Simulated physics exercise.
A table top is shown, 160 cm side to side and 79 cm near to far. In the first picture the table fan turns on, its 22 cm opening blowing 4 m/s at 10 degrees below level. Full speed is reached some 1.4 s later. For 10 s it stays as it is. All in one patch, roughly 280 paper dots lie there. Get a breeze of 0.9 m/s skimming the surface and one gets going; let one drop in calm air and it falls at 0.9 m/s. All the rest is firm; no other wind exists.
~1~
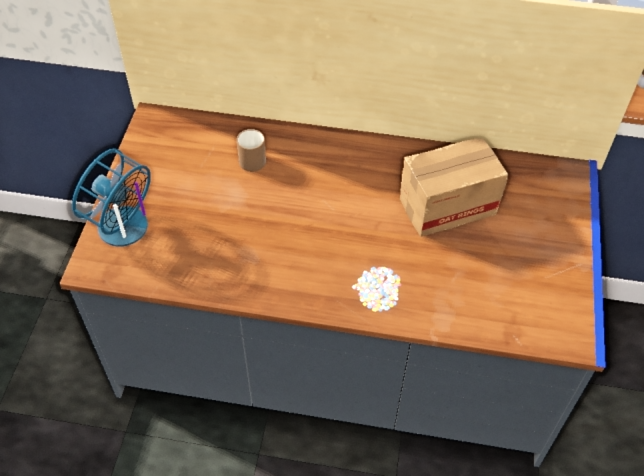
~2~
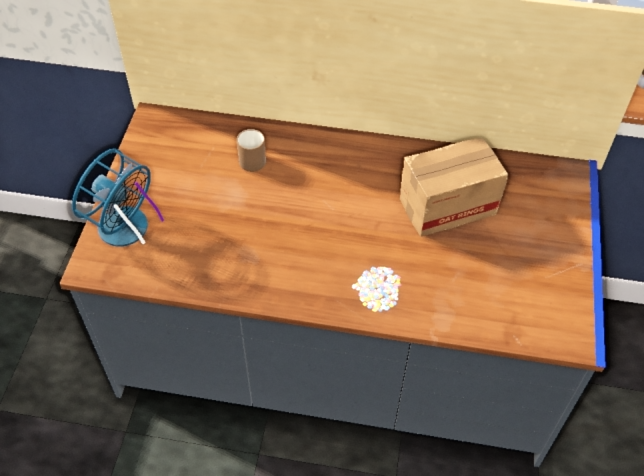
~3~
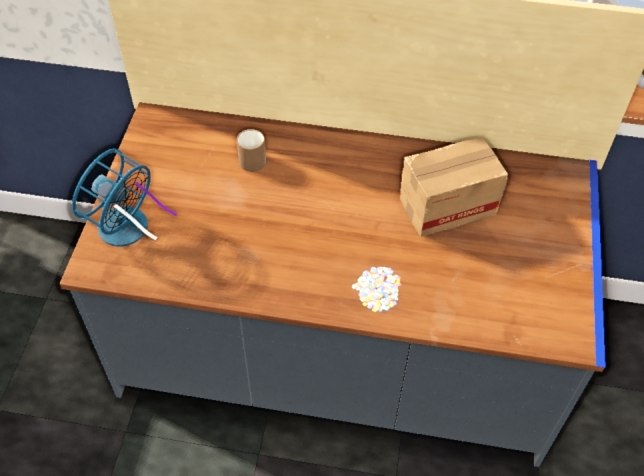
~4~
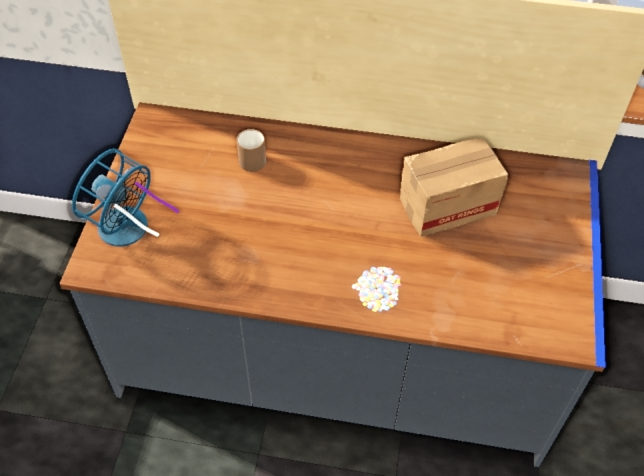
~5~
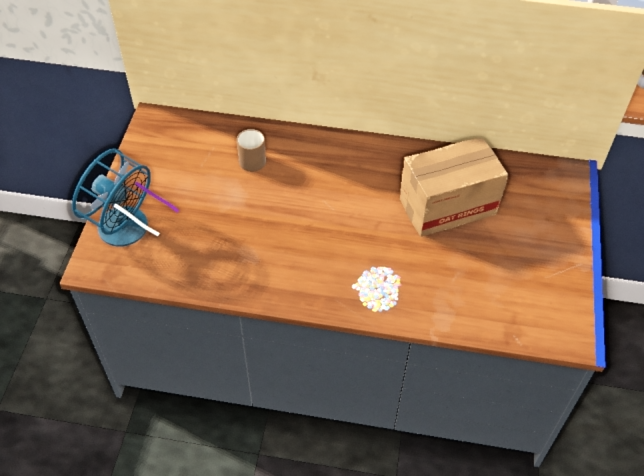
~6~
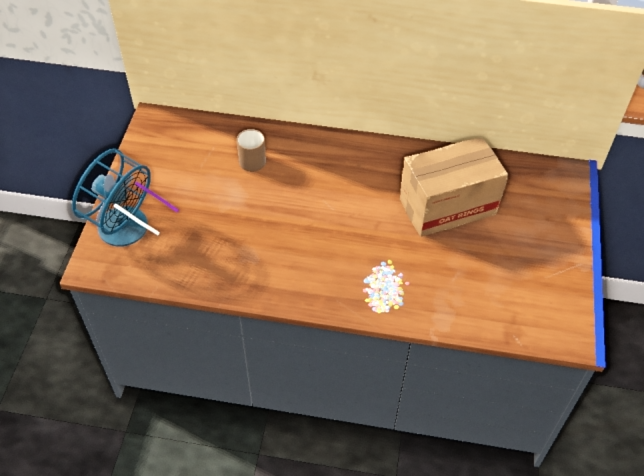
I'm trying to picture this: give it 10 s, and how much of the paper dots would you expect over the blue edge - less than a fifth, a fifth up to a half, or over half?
The part beyond that edge is going to exceed half.
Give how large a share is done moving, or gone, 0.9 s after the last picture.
I would put it at around 50 %.
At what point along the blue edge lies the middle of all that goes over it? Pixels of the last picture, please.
About (603, 308).
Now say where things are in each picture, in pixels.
In the first frame, the middle of the paper dots is near (378, 286), none has stirred yet and the mouth of the table fan is at (112, 192).
In the second frame, the middle of the paper dots is near (378, 286), none has stirred yet and the blue edge is centred on (601, 255).
In the third frame, the middle of the paper dots is near (378, 286), none has stirred yet, the top of a box is at (456, 165) and the top of a mug is at (251, 139).
In the fourth frame, the middle of the paper dots is near (378, 286) and none has stirred yet.
In the fifth frame, the middle of the paper dots is near (378, 286) and none has stirred yet.
In the sixth frame, the middle of the paper dots is near (384, 287), the farthest in sight from the table fan is at (407, 283) and about 40 % have left their places.
Then, 0.9 s after the last picture, 50 % are on the move or not yet settled, 90 % are over the blue edge.
Then, 2.1 s after the last picture, 0 % are on the move or not yet settled, 90 % are over the blue edge.
Then, 4.4 s after the last picture, 0 % are on the move or not yet settled, 90 % are over the blue edge.
Then, 8.9 s after the last picture, at the end, 90 % are over the blue edge.
